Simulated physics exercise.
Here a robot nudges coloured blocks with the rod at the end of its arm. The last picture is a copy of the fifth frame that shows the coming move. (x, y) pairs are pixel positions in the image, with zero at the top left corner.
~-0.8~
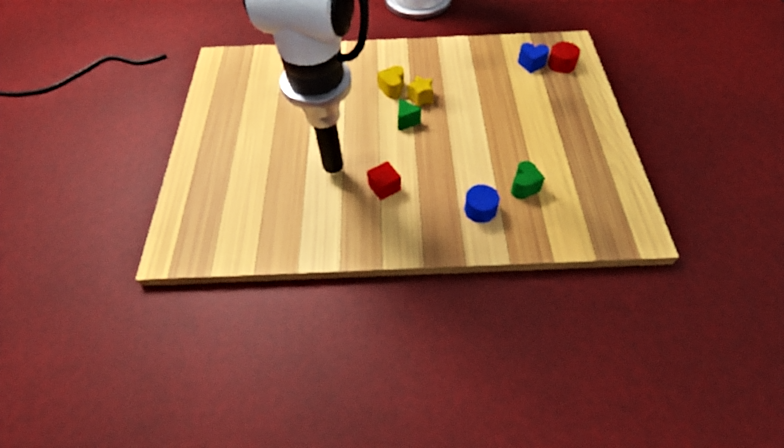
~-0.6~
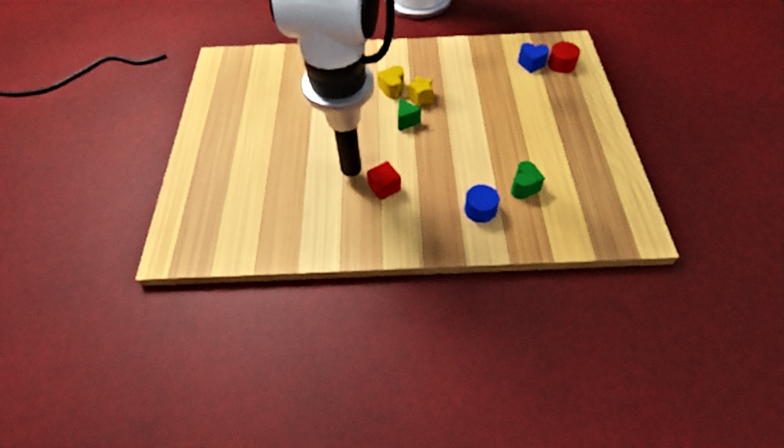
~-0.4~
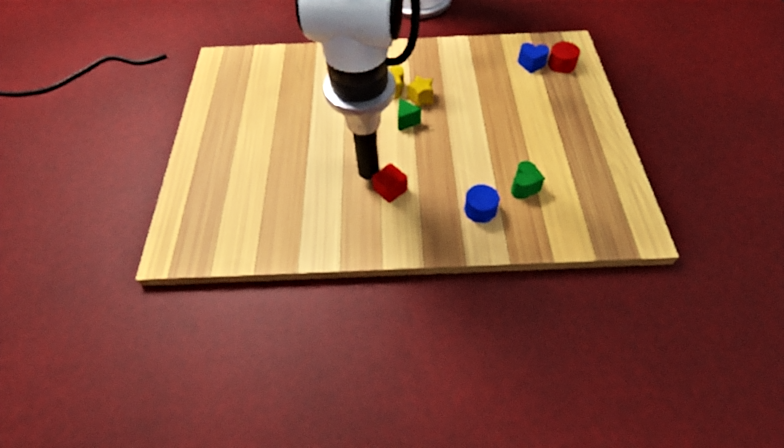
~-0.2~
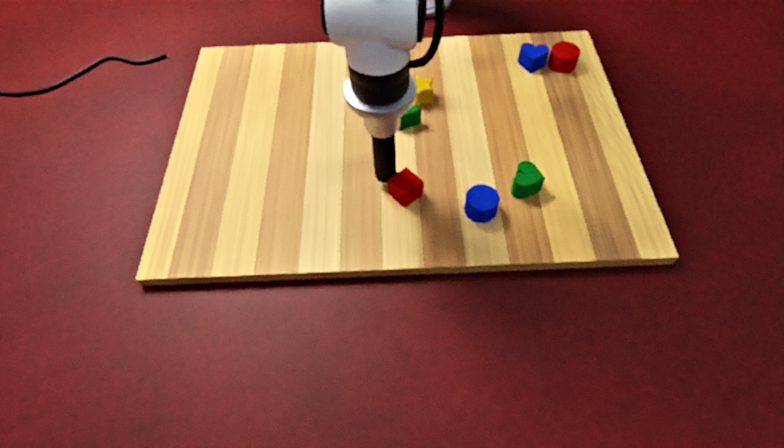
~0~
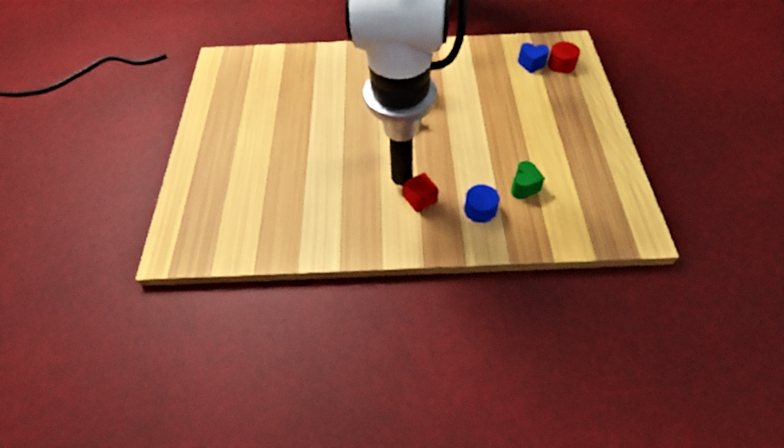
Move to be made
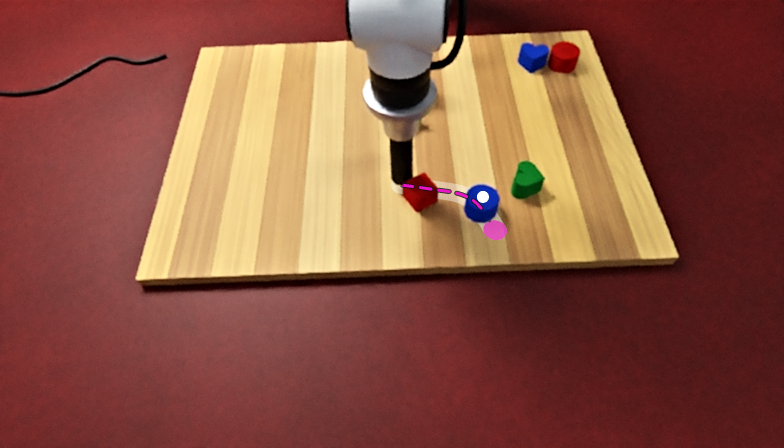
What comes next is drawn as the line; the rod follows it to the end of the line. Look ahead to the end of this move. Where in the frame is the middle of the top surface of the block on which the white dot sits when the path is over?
It sits at (524, 233).
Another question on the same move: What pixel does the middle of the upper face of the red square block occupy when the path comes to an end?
Around (444, 198).
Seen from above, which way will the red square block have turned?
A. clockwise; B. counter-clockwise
My answer is option A.
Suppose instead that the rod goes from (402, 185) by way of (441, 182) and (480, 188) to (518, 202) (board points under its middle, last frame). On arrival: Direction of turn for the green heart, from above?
Top view: Counterclockwise.
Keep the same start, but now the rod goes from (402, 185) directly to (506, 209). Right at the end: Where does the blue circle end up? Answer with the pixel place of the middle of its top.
I'd say the blue circle ends with its top centre at (527, 218).
Path on the board, from (402, 185) via (439, 190) and (474, 201), ending at (495, 230); the dot is on the blue circle.
On the path given first. One third of the way, rod (440, 183); red square block (443, 197), turned 35° clockwise.
Two thirds of the way, rod (476, 194); red square block (444, 198), turned 45° clockwise; blue circle (497, 207).
At the end, rod (497, 223); red square block (444, 198), turned 45° clockwise; blue circle (524, 233); green heart in place.
